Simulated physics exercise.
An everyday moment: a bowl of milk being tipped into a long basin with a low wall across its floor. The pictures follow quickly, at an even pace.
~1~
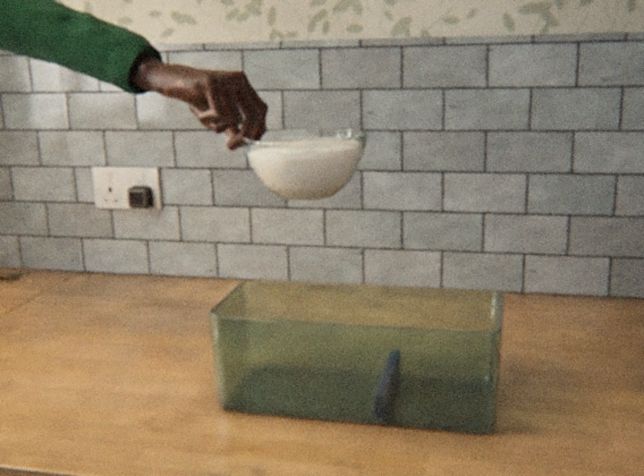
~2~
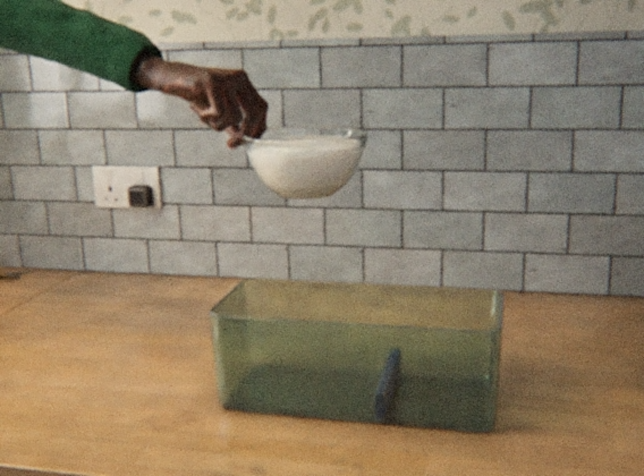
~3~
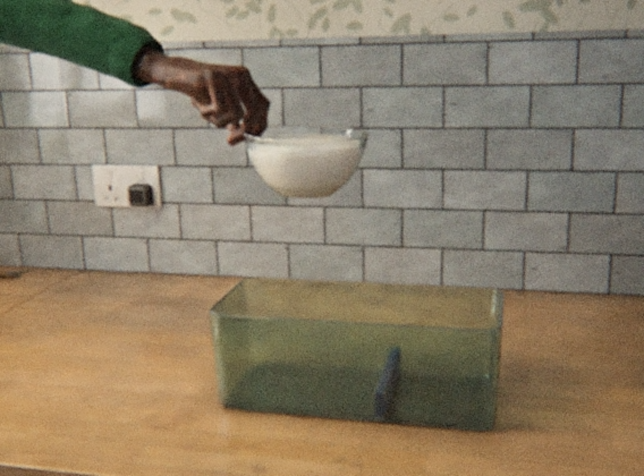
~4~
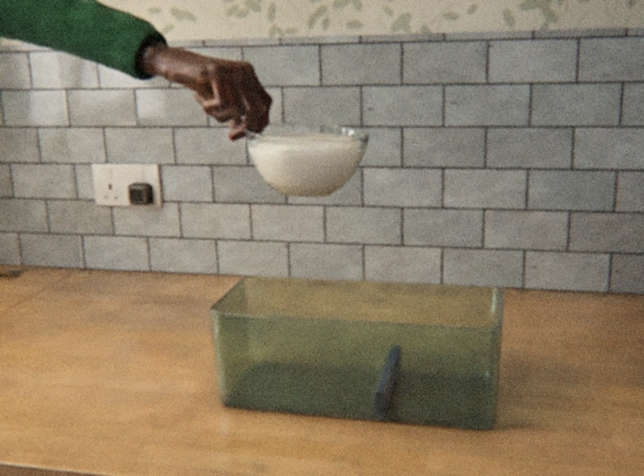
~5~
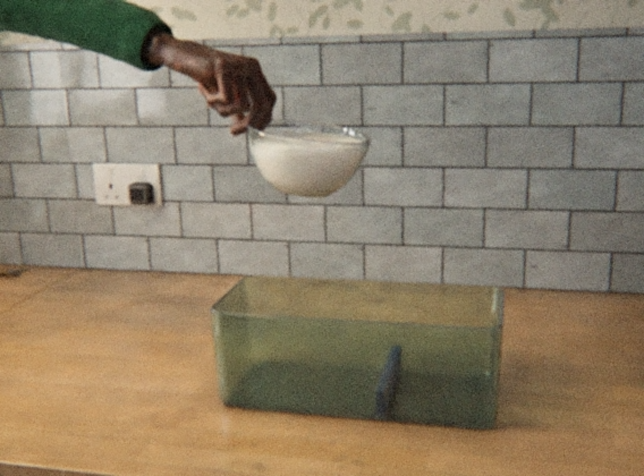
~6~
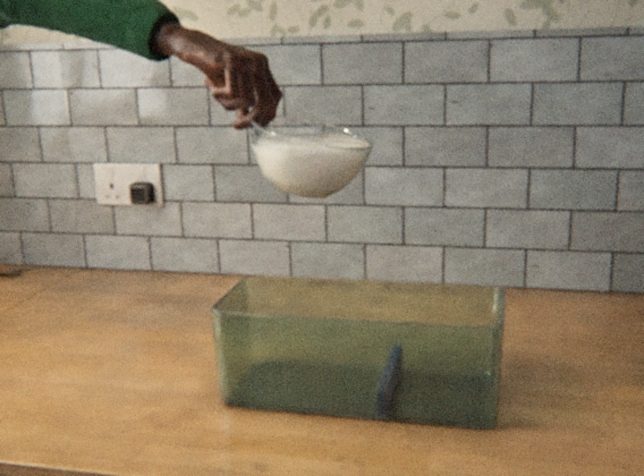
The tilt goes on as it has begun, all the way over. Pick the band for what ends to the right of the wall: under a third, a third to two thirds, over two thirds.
The share right of the wall is above two thirds.
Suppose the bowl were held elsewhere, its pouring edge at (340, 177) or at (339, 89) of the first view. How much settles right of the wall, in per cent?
The first gives 60 %, the second 75 %.
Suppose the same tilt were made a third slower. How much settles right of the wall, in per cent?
Near 90 %.
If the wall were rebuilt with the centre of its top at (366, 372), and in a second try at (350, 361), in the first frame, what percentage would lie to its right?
Roughly 85 per cent, and 95 per cent.
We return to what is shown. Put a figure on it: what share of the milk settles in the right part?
Some 85 per cent.
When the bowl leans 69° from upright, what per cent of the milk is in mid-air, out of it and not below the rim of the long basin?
Some 45 per cent.
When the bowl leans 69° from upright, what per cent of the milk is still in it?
About 40 per cent.
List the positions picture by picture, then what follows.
It leans 0°; its right rim is at (365, 137); the milk meets the walls at (252, 144) and (363, 145); the long basin's rim runs from (227, 298) to (501, 313); the wall's top is at (388, 372), in the first frame.
It leans 1°; its right rim is at (365, 136); the milk meets the walls at (252, 142) and (362, 144), in the second frame.
It leans 2°; its right rim is at (366, 137); the milk meets the walls at (253, 140) and (363, 144), in the third frame.
It leans 5°; its right rim is at (367, 139); the milk meets the walls at (254, 138) and (364, 143), in the fourth frame.
It leans 9°; its right rim is at (369, 143); the milk meets the walls at (257, 138) and (366, 143), in the fifth frame.
It leans 13°; its right rim is at (371, 148); the milk meets the walls at (259, 138) and (370, 144), in the sixth frame.
A moment on, the bowl is tipped part way and 41 per cent is still to pour, 0 is left of the wall and 15 right of it.
Next, the bowl is tipped on its side and 1 per cent is still to pour, 7 is left of the wall and 81 right of it.
Then the bowl is tipped right over and 0 per cent is still to pour, 15 is left of the wall and 84 right of it.
Later the bowl is tipped right over and 0 per cent is still to pour, 16 is left of the wall and 83 right of it.
At rest 16 per cent lies left of the wall, 83 right of it and 1 outside.
